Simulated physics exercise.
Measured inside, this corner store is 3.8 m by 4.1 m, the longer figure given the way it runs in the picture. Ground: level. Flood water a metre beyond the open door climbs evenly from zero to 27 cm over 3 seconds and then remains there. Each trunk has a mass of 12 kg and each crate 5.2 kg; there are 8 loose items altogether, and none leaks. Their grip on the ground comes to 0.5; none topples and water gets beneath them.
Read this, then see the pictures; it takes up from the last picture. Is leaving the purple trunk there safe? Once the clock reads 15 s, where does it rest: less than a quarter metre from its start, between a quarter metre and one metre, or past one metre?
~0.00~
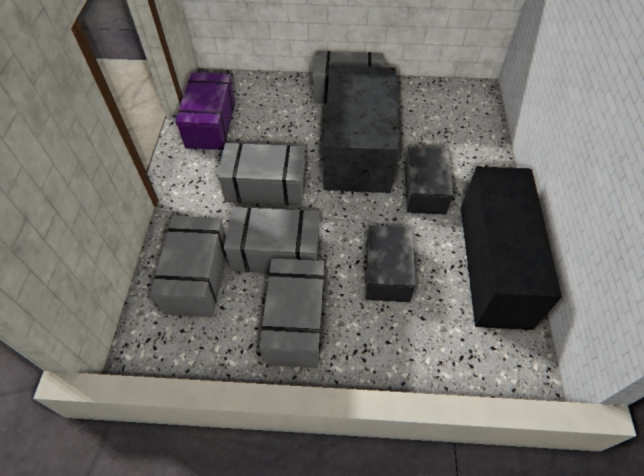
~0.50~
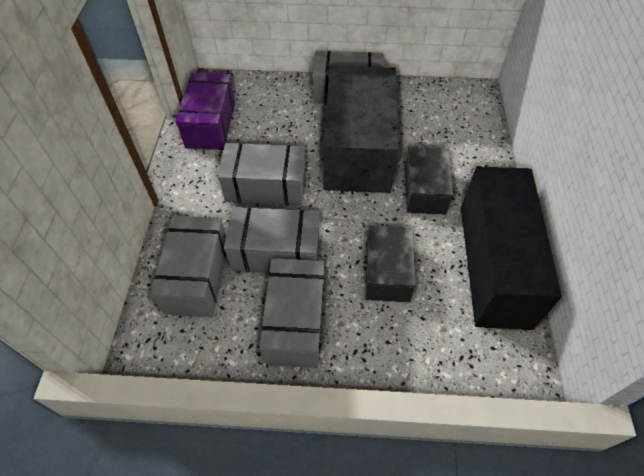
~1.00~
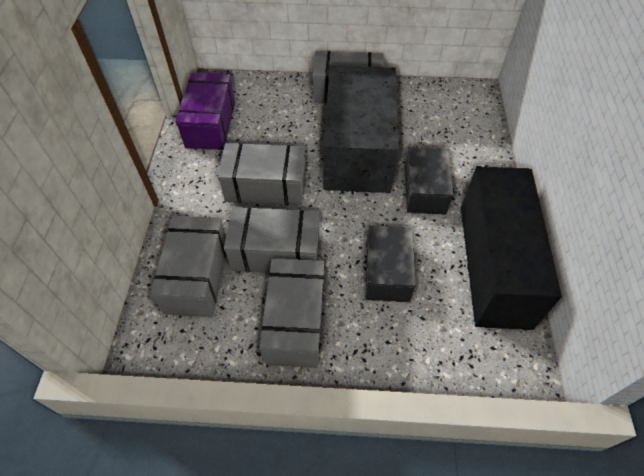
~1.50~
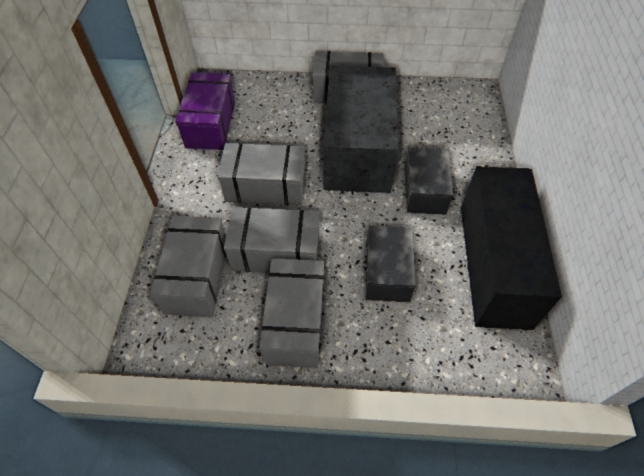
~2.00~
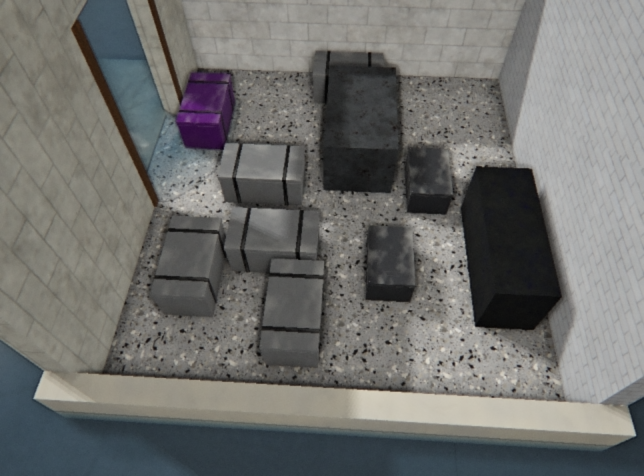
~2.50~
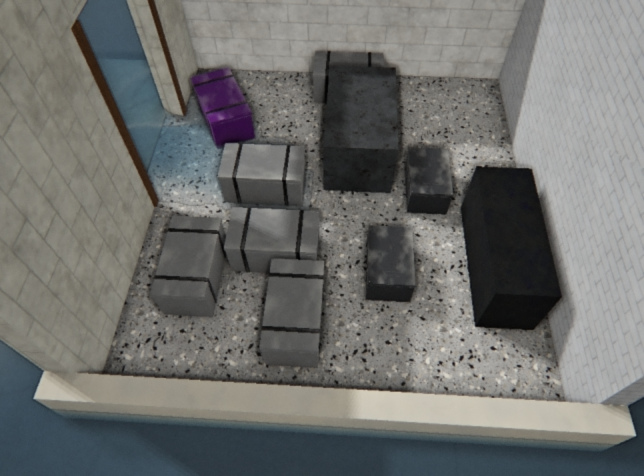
It's set to drift part of a metre.
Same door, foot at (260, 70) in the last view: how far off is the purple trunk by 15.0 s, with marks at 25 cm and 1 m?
The purple trunk drifts well away.
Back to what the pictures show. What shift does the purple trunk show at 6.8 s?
Around 40 cm from the start by that time.
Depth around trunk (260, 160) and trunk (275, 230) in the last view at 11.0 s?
I'd estimate 18 cm for the first and 10 cm for the second.
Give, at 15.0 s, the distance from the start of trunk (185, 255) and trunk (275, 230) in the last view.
200 cm and 120 cm respectively.
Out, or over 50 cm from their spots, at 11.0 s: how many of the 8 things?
Answer: 8.
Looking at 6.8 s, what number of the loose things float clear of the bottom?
At that time the total is 7.
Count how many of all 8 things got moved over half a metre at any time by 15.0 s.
The tally stands at 8.
After 3.5 s the purple trunk is near (274, 64), 0.9 m from its start, aground; 1 afloat.
After 6.8 s the purple trunk is near (235, 77), 0.4 m from its start, afloat; 7 afloat.
After 11.0 s the purple trunk is near (247, 67), 0.6 m from its start, afloat; 8 afloat.
After 15.0 s the purple trunk is near (246, 75), 0.5 m from its start, afloat; 8 afloat.
